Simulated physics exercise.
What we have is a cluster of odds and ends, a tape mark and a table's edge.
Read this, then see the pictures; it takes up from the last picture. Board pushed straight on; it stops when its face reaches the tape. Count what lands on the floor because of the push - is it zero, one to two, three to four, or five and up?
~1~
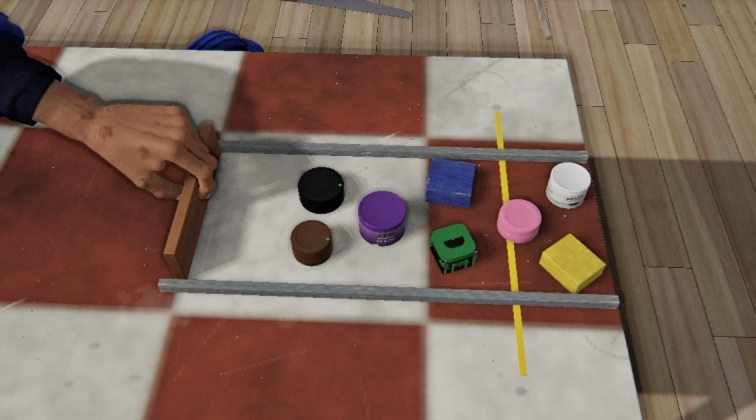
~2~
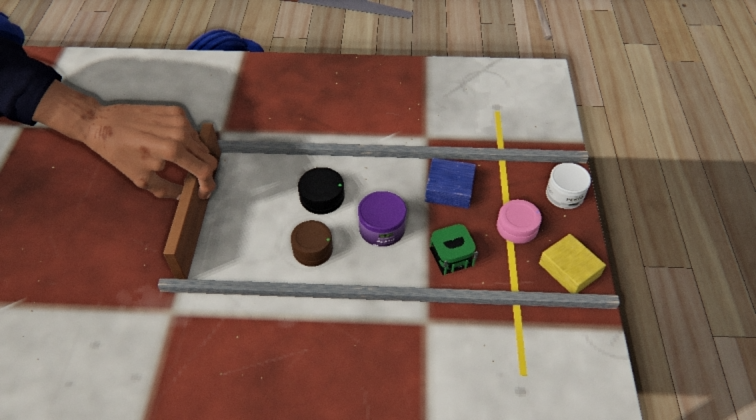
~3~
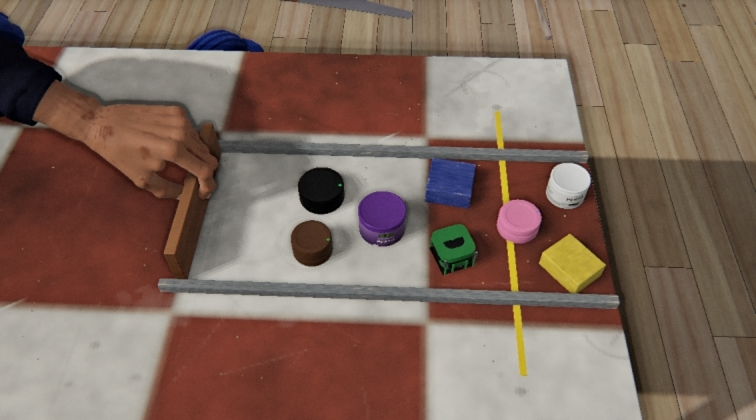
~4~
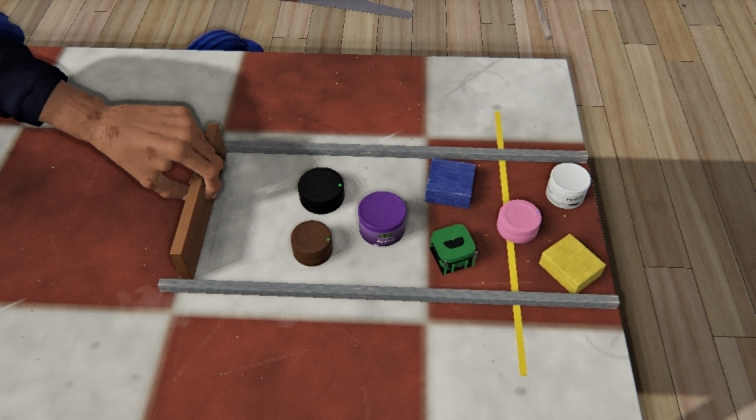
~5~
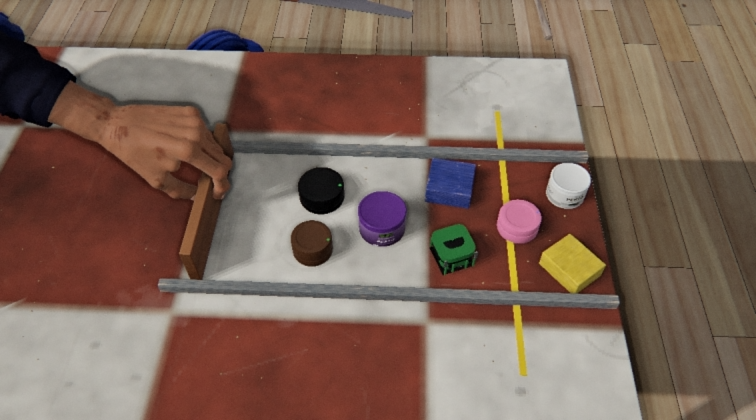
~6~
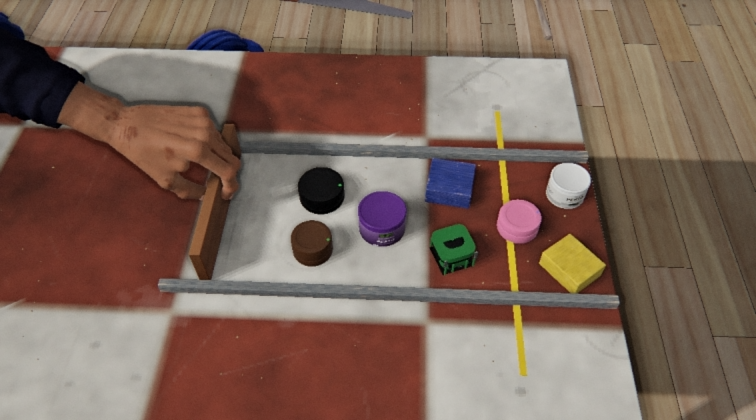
The count is one to two.
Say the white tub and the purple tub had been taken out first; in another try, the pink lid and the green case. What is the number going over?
The counts: 0 and 0.
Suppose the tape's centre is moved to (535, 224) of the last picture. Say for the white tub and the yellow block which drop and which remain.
White tub gone, yellow block gone.
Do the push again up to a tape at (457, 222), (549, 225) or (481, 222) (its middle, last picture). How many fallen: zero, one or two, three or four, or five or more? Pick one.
So, one after another, I'd give none; either three or four; none at all.
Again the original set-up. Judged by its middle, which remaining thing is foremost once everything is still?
I'd say the yellow block.
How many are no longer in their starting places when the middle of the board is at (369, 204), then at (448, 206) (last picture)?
3 and 5.
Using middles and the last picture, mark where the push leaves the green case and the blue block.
The green case comes to rest at (569, 260), and the blue block comes to rest at (566, 179).
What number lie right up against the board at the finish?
The figure is 3.
Early on, none off yet; white tub at rest near (568, 186); yellow block at rest near (572, 264); pink lid at rest near (519, 222).
Finally, the number that fall off is one or two; lost, white tub.
